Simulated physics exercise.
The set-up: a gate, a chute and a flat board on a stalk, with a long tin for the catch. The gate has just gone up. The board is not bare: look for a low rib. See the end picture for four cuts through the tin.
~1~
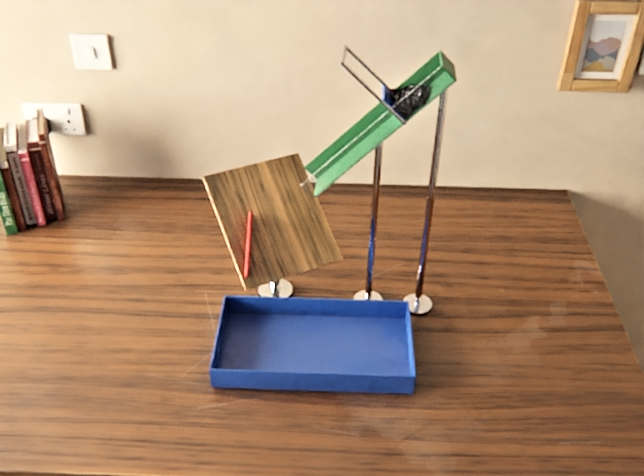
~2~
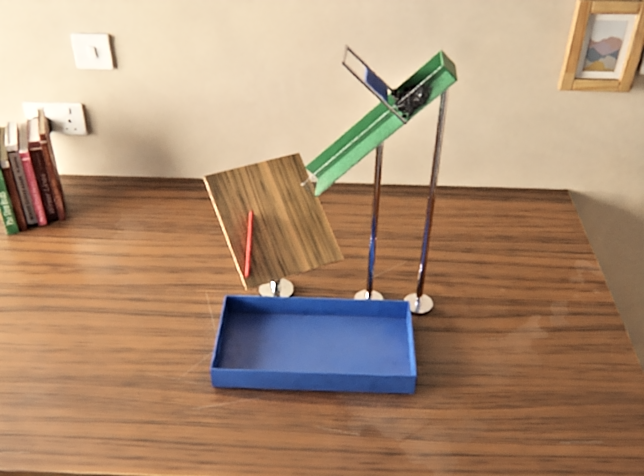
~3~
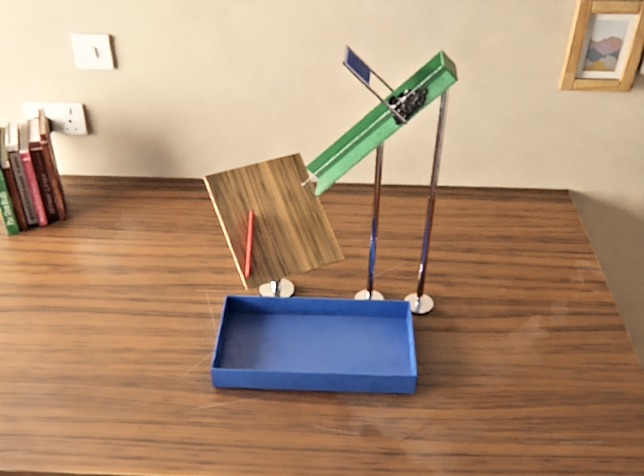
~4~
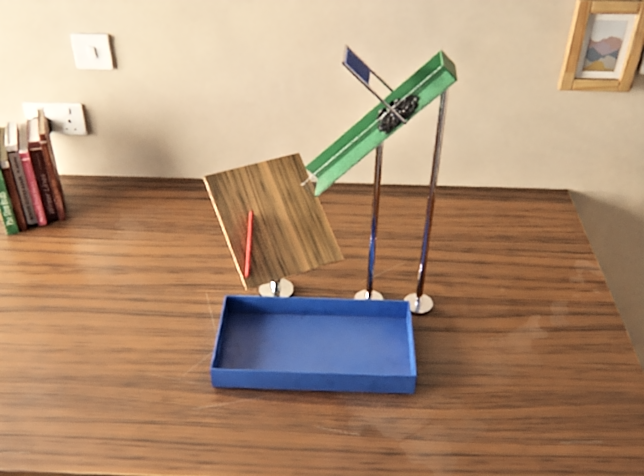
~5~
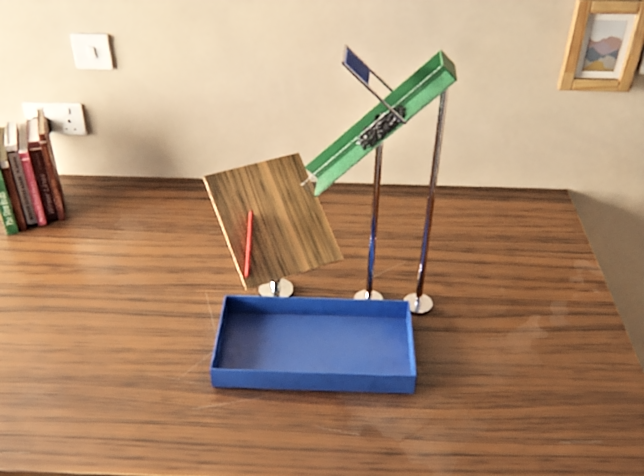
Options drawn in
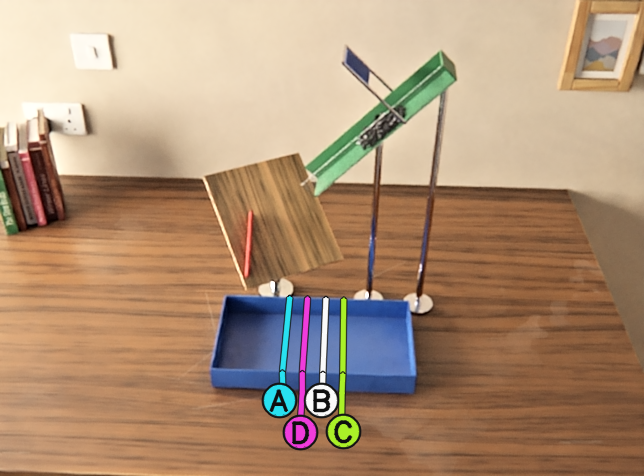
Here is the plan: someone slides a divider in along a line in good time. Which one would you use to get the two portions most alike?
Best: A.
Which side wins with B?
More lands on the left.
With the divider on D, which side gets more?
The left side.
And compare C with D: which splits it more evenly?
The answer is D.
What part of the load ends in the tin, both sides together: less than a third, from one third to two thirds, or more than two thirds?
It is more than two thirds.
On the marked copy, line A crosses the front rim at (282, 371); line B crosses the front rim at (322, 373); line C crosses the front rim at (342, 373); line D crosses the front rim at (302, 372).
For line A, of what is caught, close to half on the left of the divider, close to half on the right.
For line B, of what is caught, all but a few on the left of the divider, a small share on the right.
For line C, of what is caught, all but a few on the left of the divider, a small share on the right.
For line D, of what is caught, the bulk on the left of the divider, close to a quarter on the right.
